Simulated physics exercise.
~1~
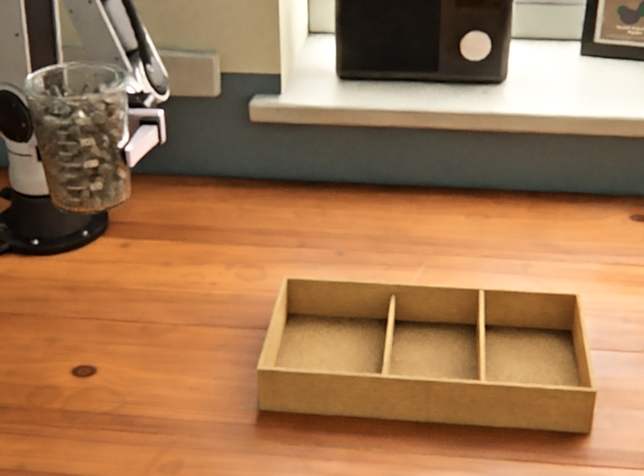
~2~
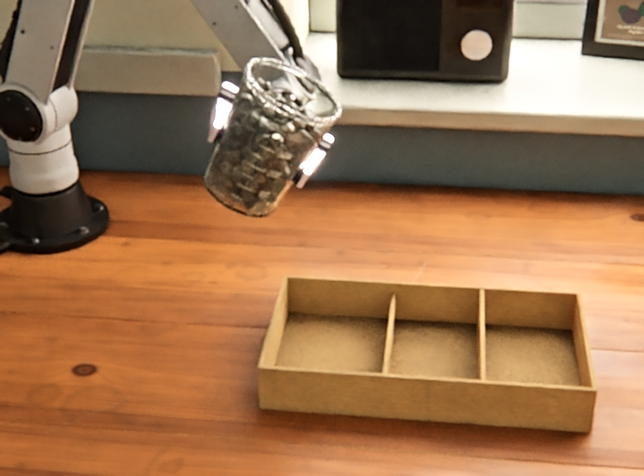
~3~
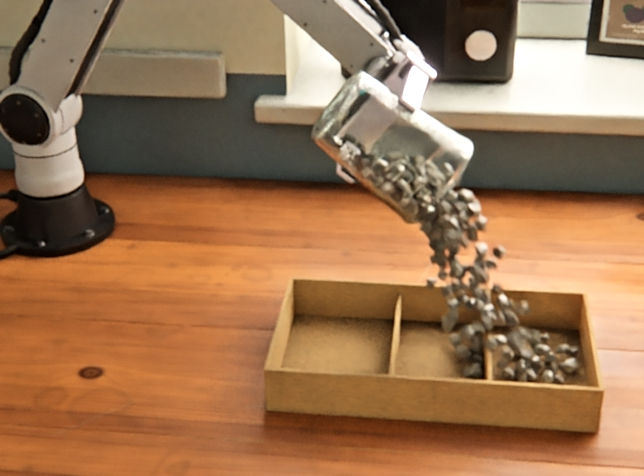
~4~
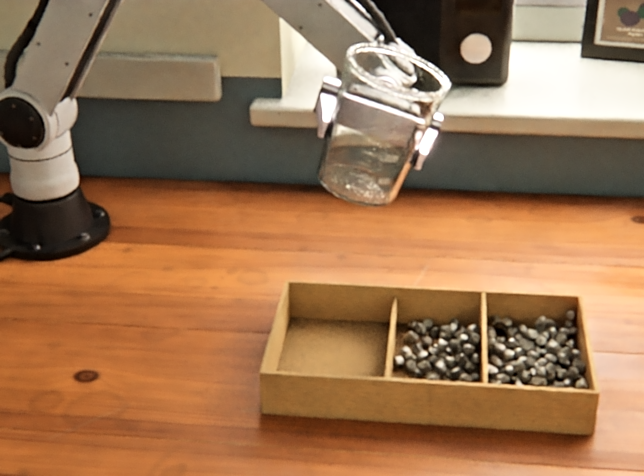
A robot arm tips a clear tumbler, pouring grey pebbles into the box's middle and right compartments.
